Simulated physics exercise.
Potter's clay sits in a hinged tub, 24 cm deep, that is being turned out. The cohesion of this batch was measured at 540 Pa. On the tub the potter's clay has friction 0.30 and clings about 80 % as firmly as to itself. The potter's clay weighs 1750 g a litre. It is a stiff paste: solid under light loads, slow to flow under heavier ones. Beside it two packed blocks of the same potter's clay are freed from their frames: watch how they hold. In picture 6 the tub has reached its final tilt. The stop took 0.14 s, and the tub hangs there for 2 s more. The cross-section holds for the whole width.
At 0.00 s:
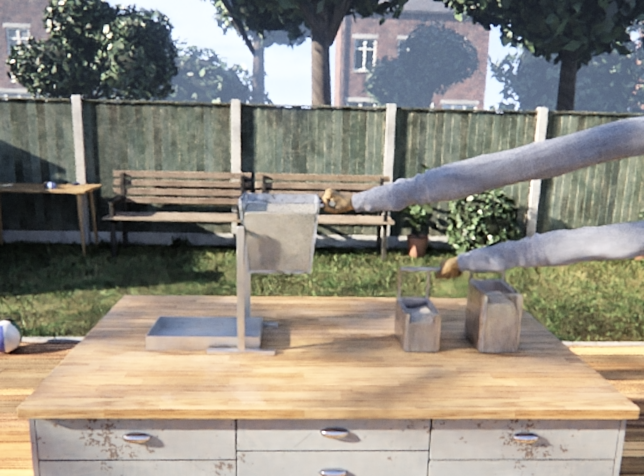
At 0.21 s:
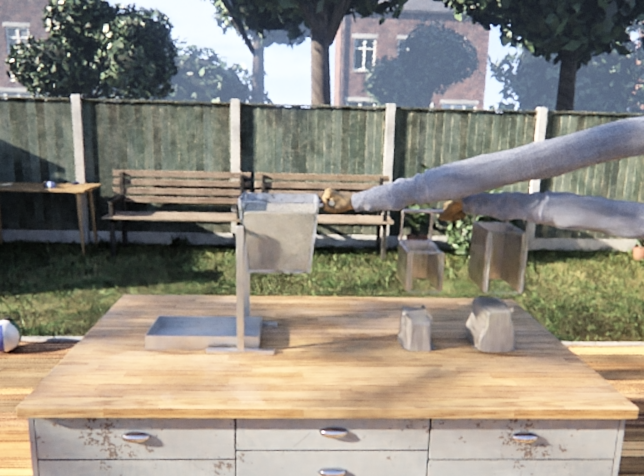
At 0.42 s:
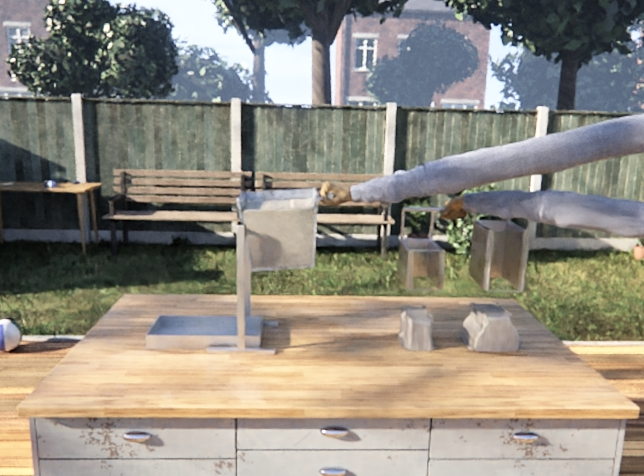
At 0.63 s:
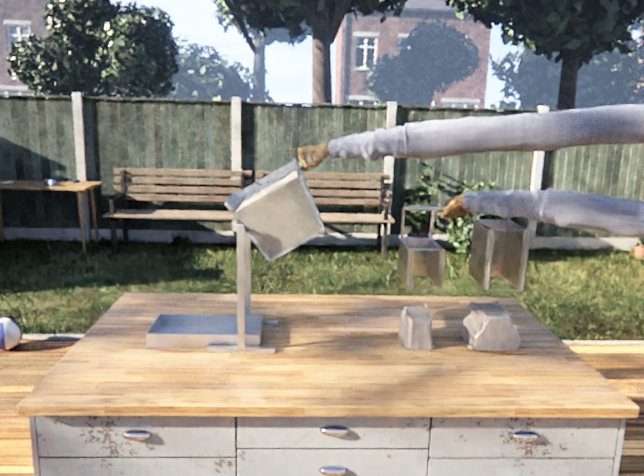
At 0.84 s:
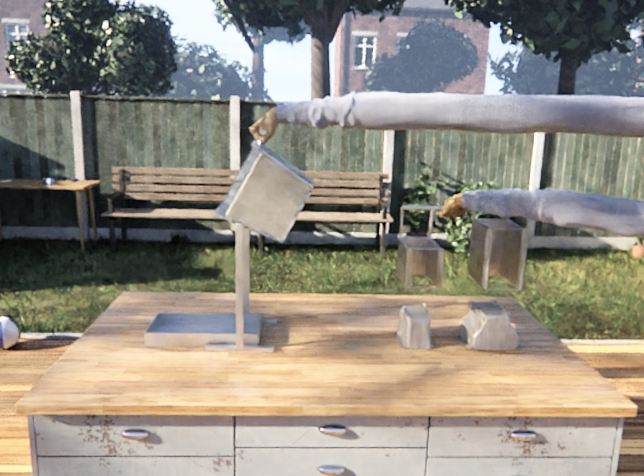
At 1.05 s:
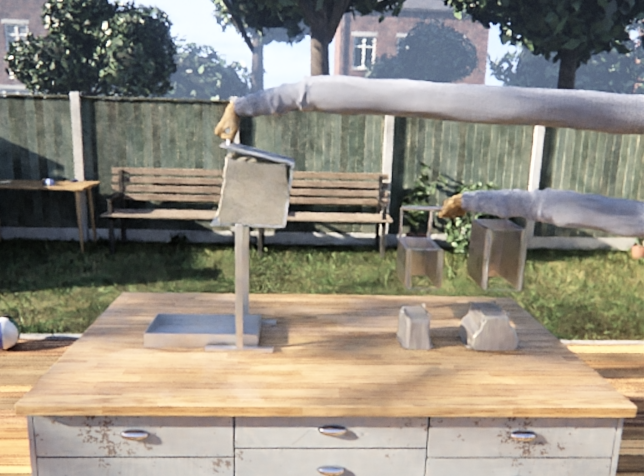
A sunny back garden with a green fence and wooden benches is seen from the front of a wooden worktop. A grey metal tub hangs on a stand at left, with two grey blocks in open casings at right, as grey-sleeved arms reach in from the right. The lower arm lifts the casings, the taller block sags slightly, and then the upper arm swings the tub steeply over leftward.
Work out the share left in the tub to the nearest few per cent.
Close to 63 per cent.
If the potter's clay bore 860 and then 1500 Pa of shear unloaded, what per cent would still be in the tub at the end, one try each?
In that order: 100 %, 100 %.
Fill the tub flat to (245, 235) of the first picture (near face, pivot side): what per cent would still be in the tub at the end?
It would be near 100 %.
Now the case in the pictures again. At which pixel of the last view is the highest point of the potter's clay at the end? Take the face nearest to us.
Near (258, 178).
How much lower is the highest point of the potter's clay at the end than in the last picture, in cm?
Some 6 cm.
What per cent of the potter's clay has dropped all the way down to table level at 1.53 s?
Some 0 per cent.
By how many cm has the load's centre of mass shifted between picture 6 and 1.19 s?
About 3 cm.
After 1.19 s, the tub is at 83 degrees and holds 94 %.
After 1.36 s, the tub is at 83 degrees and holds 76 %.
After 1.53 s, the tub is at 83 degrees and holds 68 %.
After 1.70 s, the tub is at 83 degrees and holds 67 %.
After 3.05 s, the tub is at 83 degrees and holds 63 %.
